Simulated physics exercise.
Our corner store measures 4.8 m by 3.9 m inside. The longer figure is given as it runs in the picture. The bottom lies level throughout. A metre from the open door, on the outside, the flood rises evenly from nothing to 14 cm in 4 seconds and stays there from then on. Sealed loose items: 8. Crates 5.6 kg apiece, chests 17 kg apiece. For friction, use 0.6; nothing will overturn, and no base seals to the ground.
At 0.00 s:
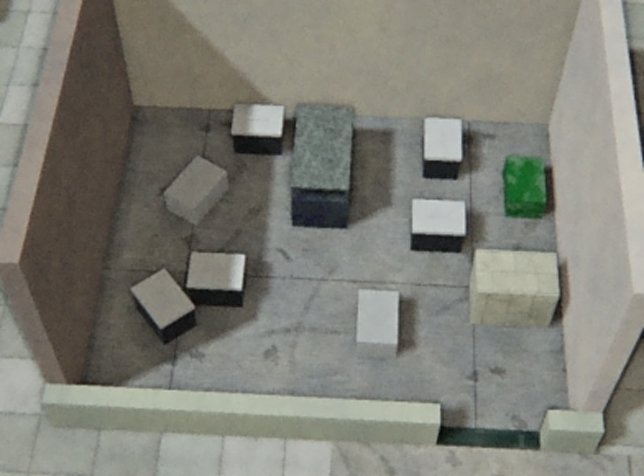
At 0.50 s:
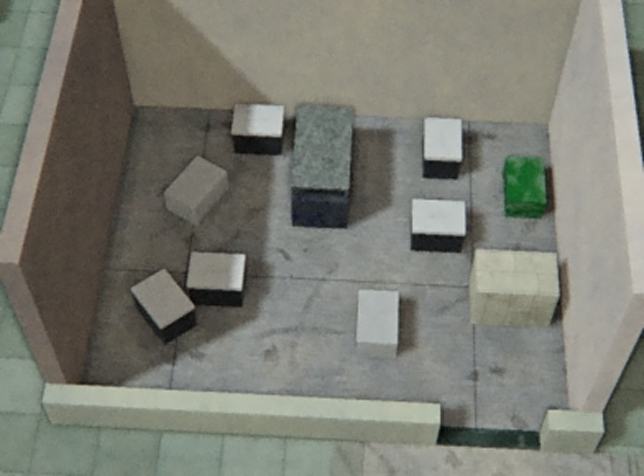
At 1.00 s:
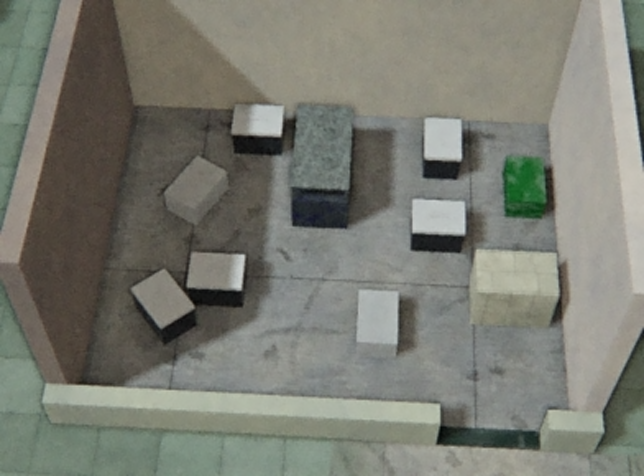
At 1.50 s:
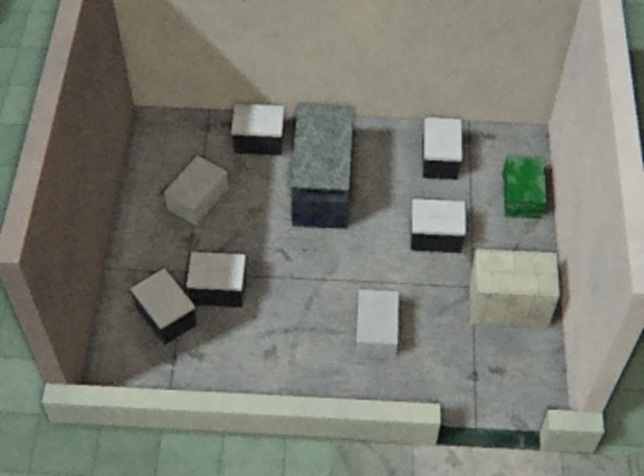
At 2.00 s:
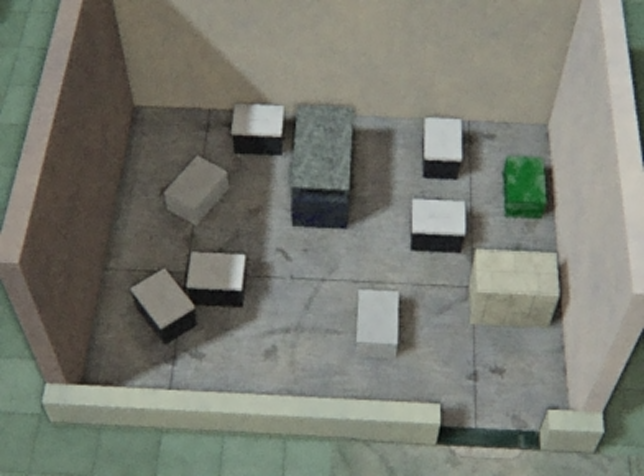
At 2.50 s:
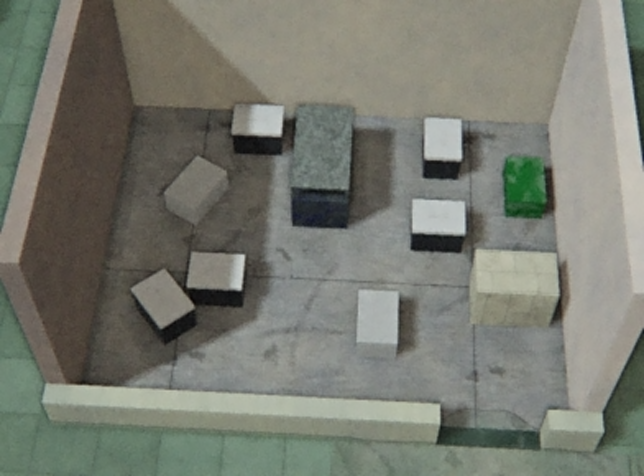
Greenish water spreading over pale paving outside a walled store and reaching the doorway, while the boxes inside stay still.
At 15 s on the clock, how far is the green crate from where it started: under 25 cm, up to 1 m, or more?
By then it has been shoved a bit.
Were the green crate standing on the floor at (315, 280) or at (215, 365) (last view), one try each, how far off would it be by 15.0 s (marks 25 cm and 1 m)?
At the first spot it winds up well off, and at the second it edges a bit.
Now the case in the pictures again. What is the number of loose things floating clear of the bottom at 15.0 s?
Answer: 3.
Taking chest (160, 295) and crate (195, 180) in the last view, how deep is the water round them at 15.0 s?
Some 5 cm at the first, some 6 cm at the second.
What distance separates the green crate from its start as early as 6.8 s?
Some 0 cm from the start.
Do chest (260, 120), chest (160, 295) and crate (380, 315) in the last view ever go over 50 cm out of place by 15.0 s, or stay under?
Order as asked: Below, below, beyond.
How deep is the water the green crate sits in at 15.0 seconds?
Close to 5 centimetres.
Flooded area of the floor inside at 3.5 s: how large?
At that time the wet patch spans about 1.0 m2.
After 3.5 s the green crate is near (526, 179), 0.0 m from its start, aground; 0 afloat.
After 6.8 s the green crate is near (526, 179), 0.0 m from its start, aground; 0 afloat.
After 11.0 s the green crate is near (517, 175), 0.1 m from its start, afloat; 1 afloat.
After 15.0 s the green crate is near (484, 194), 0.5 m from its start, afloat; 3 afloat.
